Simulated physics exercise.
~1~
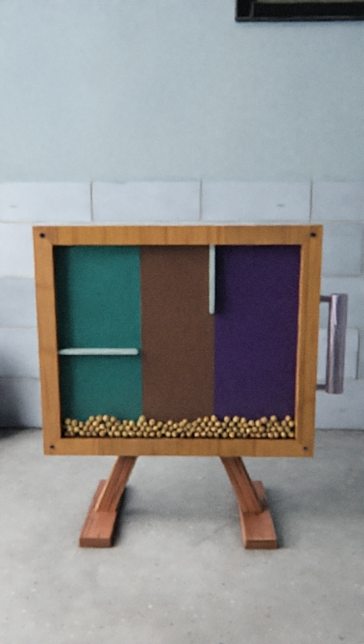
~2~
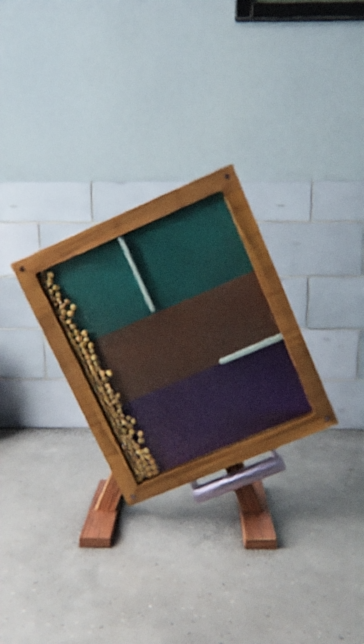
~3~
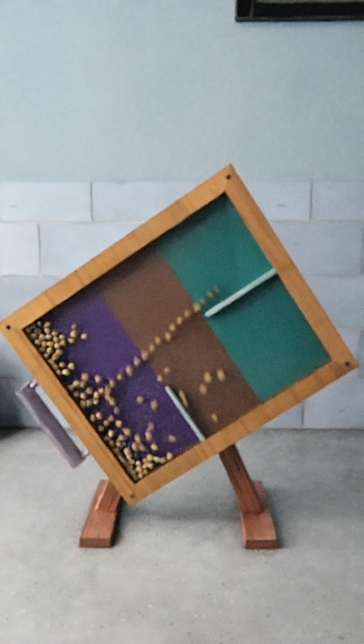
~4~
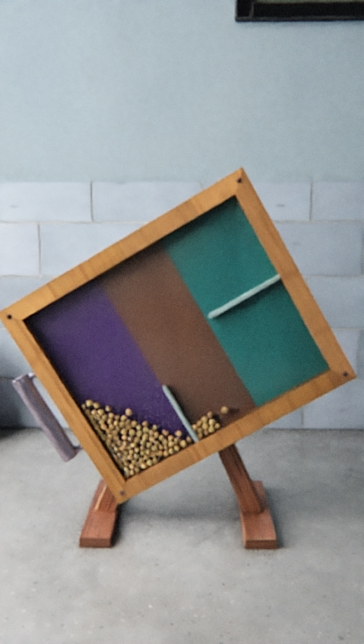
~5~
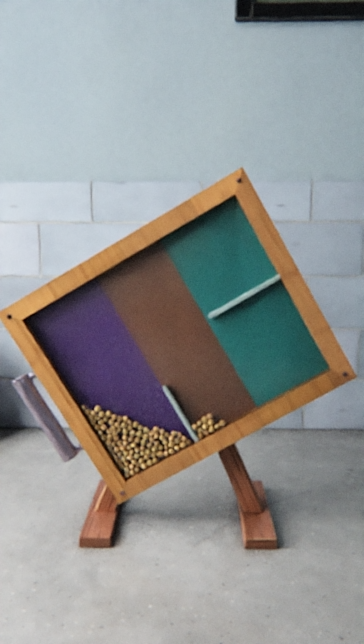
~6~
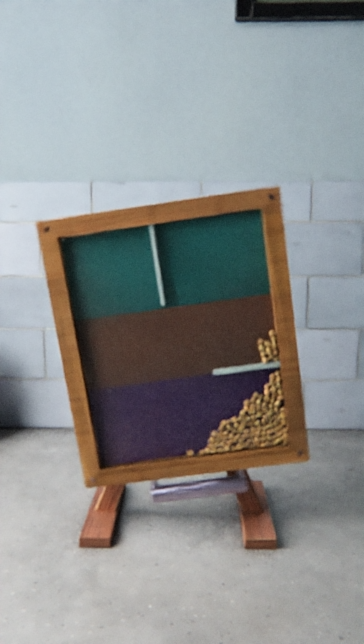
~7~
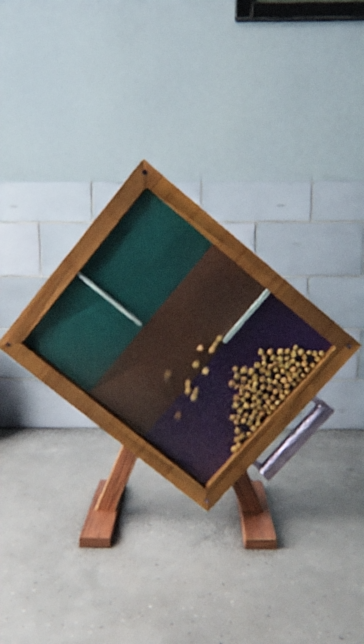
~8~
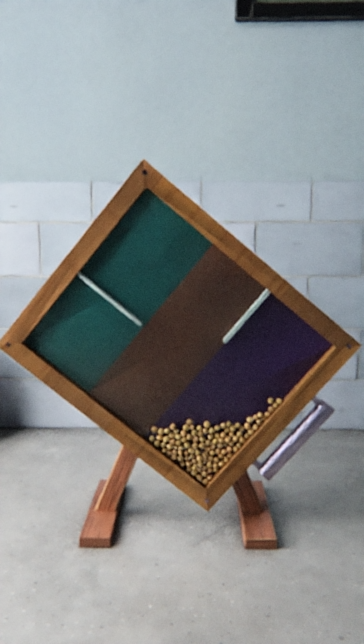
A wooden case turns clockwise, then partly back, and its beads settle in the purple corner.
